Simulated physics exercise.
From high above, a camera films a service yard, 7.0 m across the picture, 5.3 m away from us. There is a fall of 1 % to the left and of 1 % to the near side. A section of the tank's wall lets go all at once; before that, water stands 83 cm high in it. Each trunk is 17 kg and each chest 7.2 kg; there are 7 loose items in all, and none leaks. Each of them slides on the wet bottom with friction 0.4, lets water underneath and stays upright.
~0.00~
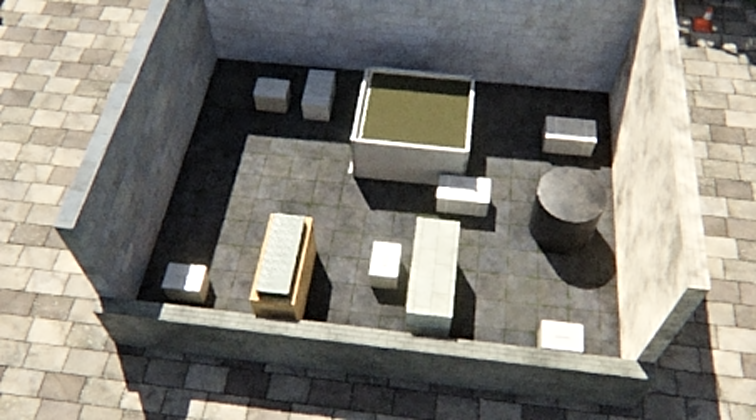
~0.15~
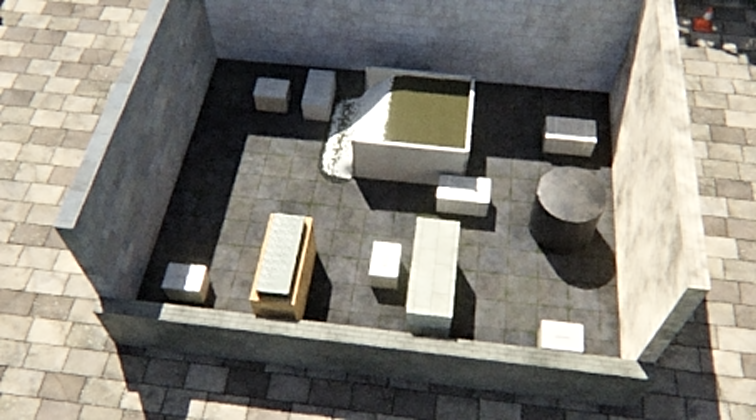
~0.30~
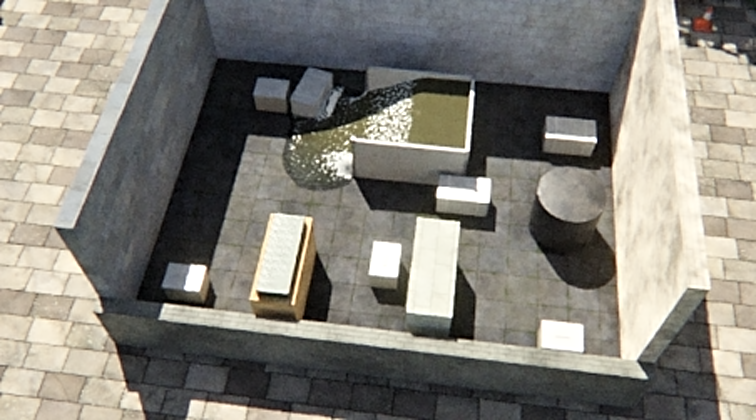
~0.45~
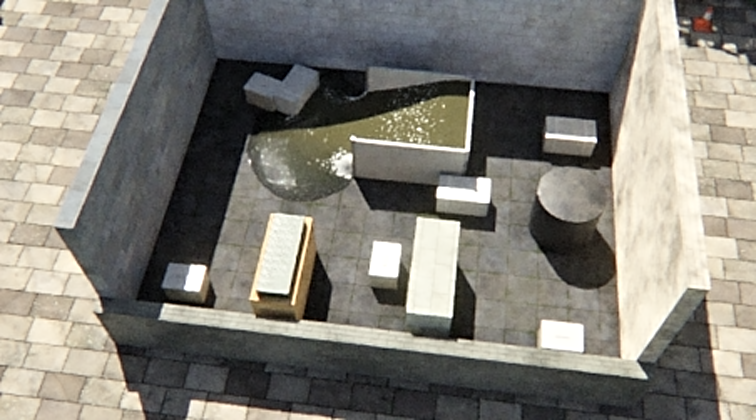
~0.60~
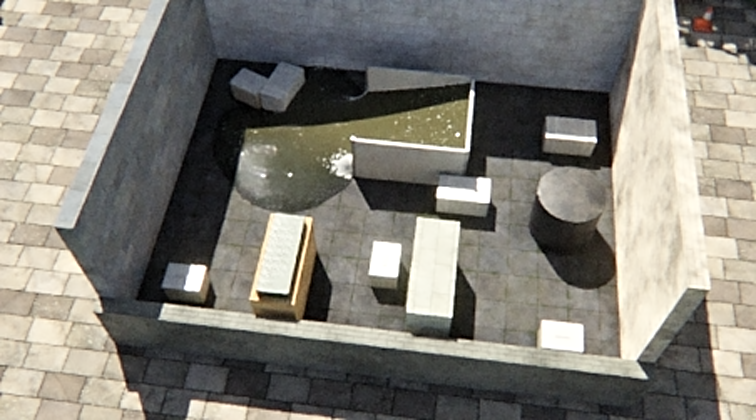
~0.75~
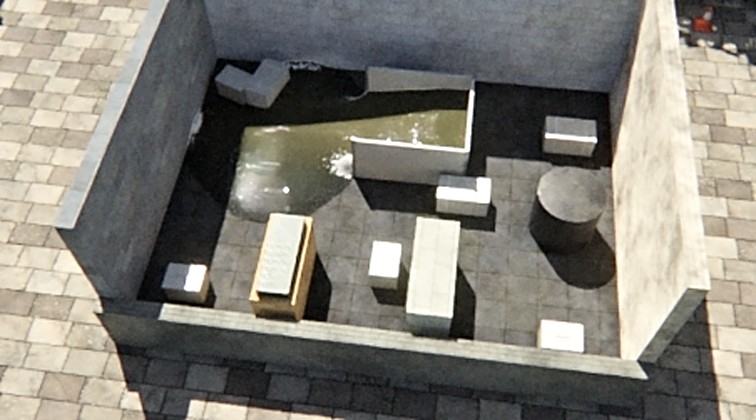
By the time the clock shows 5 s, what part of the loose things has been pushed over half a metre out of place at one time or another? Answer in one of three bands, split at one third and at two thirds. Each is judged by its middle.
One to two thirds.
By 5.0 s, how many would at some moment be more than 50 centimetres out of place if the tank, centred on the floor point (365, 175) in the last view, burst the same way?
Then 3 of them would.
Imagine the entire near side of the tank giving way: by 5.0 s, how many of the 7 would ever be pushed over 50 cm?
Then it comes to 3 of them.
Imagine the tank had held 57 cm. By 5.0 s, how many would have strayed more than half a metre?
That would give 3.
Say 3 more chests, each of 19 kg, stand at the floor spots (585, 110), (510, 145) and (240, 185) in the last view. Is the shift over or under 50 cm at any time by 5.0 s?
Within it, within it, beyond it.
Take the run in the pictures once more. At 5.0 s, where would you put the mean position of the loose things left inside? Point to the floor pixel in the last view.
That lands at roughly (378, 224).
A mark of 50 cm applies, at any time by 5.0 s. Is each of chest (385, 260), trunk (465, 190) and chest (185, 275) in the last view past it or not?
Within the mark, within the mark, beyond the mark.
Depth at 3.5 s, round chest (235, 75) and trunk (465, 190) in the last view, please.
Roughly 16 and 0 cm.
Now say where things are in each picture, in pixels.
The first picture shows a trunk at (319, 87) rests on the ground; a chest at (272, 87) rests on the ground; 2.6 m2 under water; 0 of 7 have shifted.
The second picture shows a trunk at (319, 87) rests on the ground; a chest at (272, 87), on the bottom; water covers 3.6 m2; 0 of 7 have shifted.
The third picture shows a trunk at (312, 86) rests on the ground, 12 cm from its start; a chest at (272, 87) rests on the ground; 4.7 m2 under water; 1 of 7 have shifted.
The fourth picture shows a trunk at (296, 83) rests on the ground, 40 cm from its start; a chest at (264, 84) rests on the ground, 16 cm from its start; water covers 6.4 m2; 2 of 7 have shifted.
The fifth picture shows a trunk at (282, 80) rests on the ground, 65 cm from its start; a chest at (250, 81), on the bottom, 42 cm from its start; 8.3 m2 under water; 2 of 7 have shifted.
The sixth picture shows a trunk at (266, 76) rests on the ground, 94 cm from its start; a chest at (234, 77) rests on the ground, 70 cm from its start; 10.1 m2 under water; 2 of 7 have shifted.
After 1.1 s 2 of 7 are over 50 cm from their spots; 2 afloat.
After 2.2 s 2 of 7 are over 50 cm from their spots; 2 afloat.
After 3.5 s 3 of 7 are over 50 cm from their spots; 3 afloat.
After 5.0 s 3 of 7 are over 50 cm from their spots, and 3 have been at some point; 3 afloat.
